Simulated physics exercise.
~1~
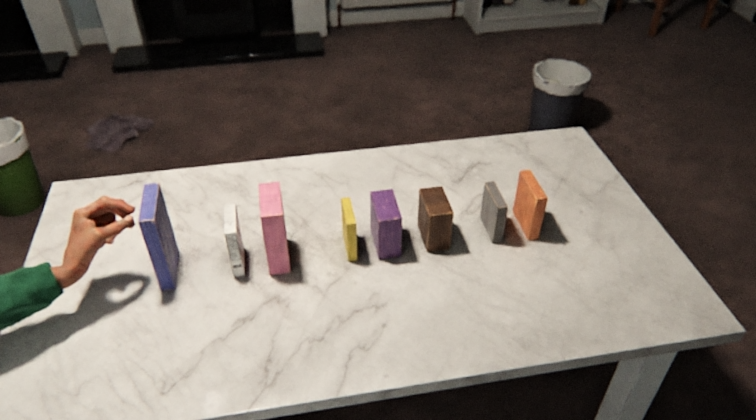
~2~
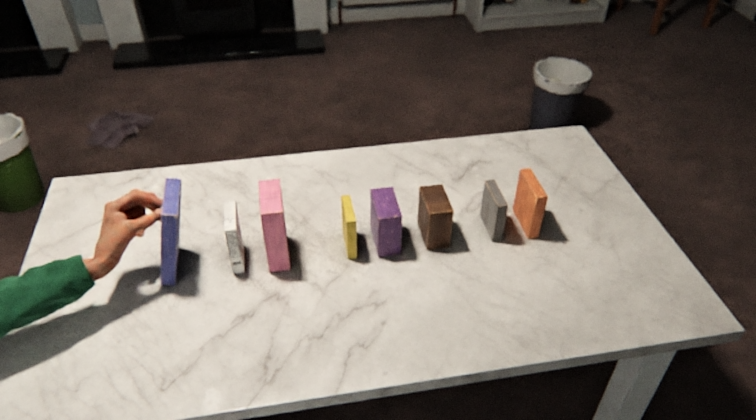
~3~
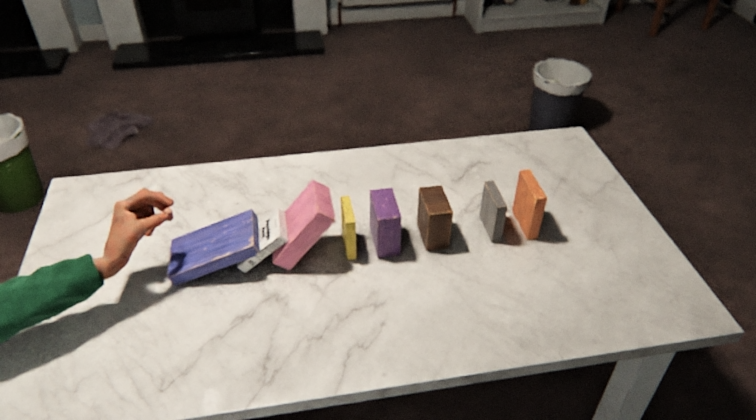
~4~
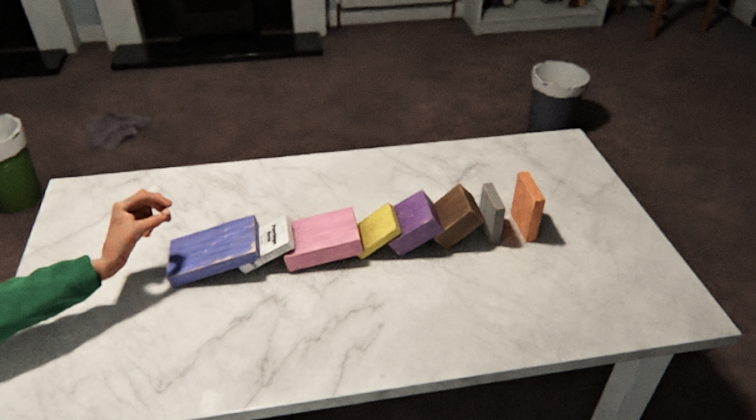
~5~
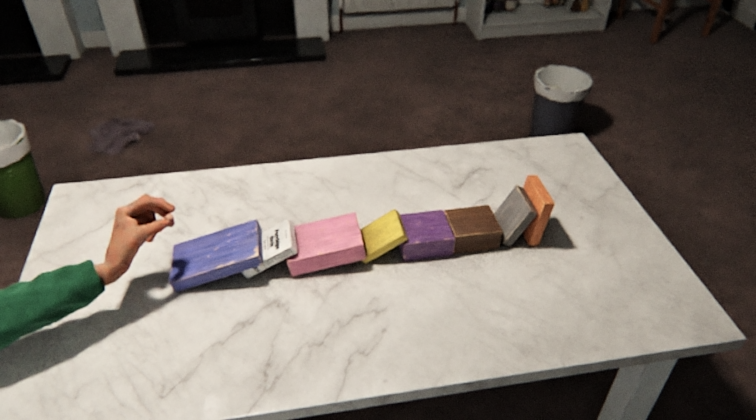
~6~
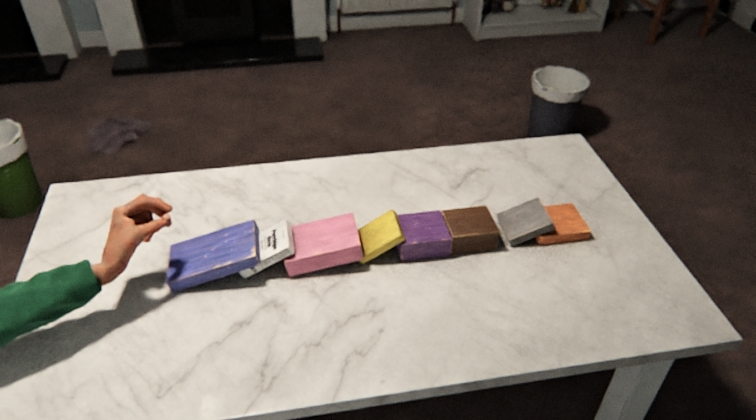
The video shows a hand tipping a tall blue block rightward into a spaced row on a marble table, toppling the white, pink, yellow, purple, brown, grey and orange blocks in turn, until all lie flat or slumped against one another while the hand stays still.
